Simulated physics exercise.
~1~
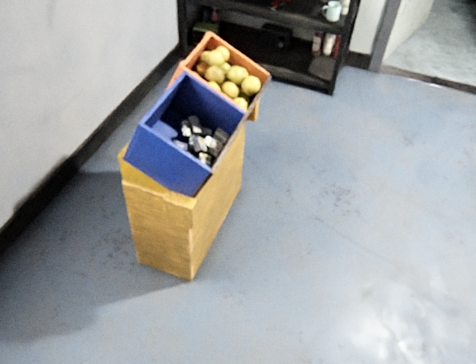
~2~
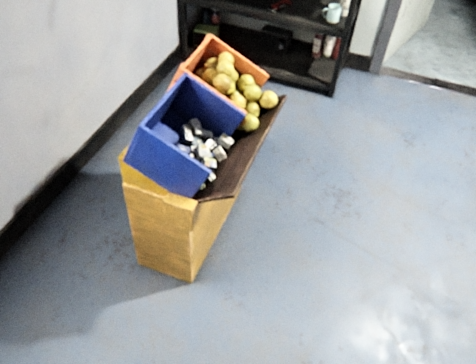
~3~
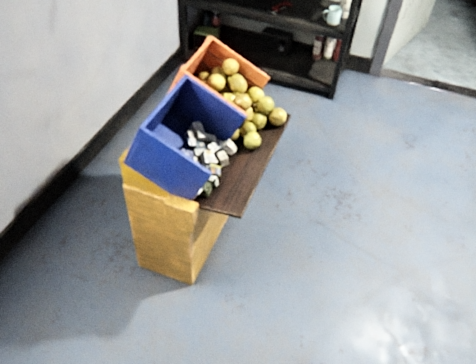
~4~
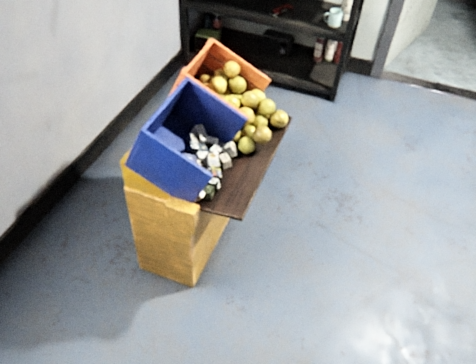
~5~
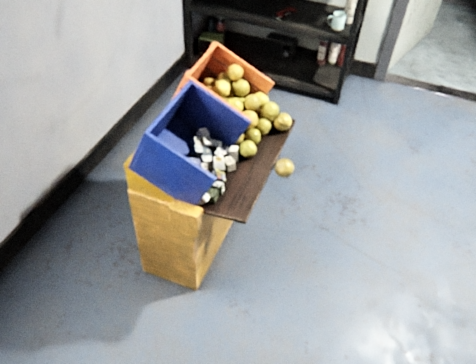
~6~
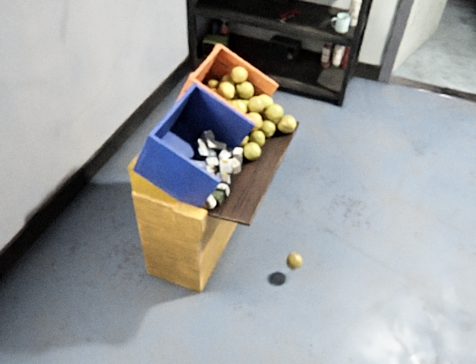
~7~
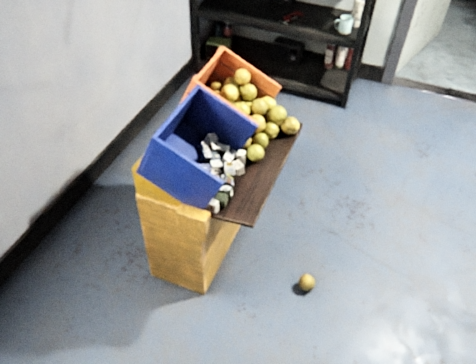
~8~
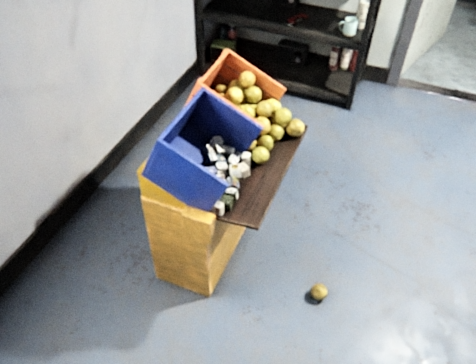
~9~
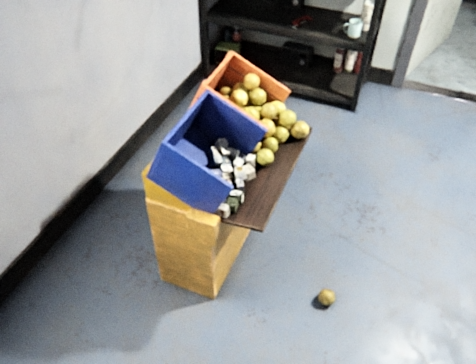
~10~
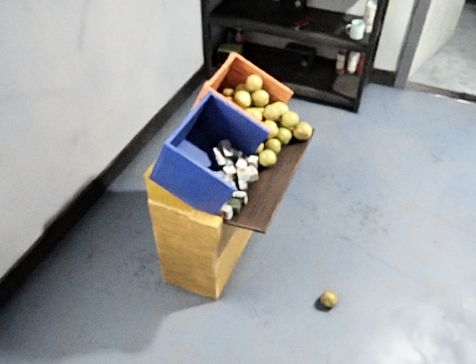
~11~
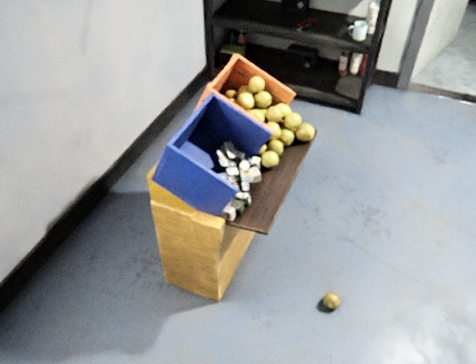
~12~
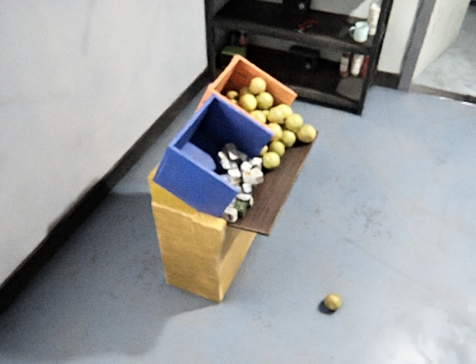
At the start, an orange chute of round yellow apples and a blue chute of small cartons sit tilted on a tan stand, sloping down to the right. The flap across their front swings down to the right until it lies out like a dark shelf, and apples and cartons slide forward onto it. A single apple then tips over the flap's edge and drops to the floor. It rolls a short way and comes to rest. At the end, the other apples and the cartons stay heaped in the chutes and on the lowered flap.
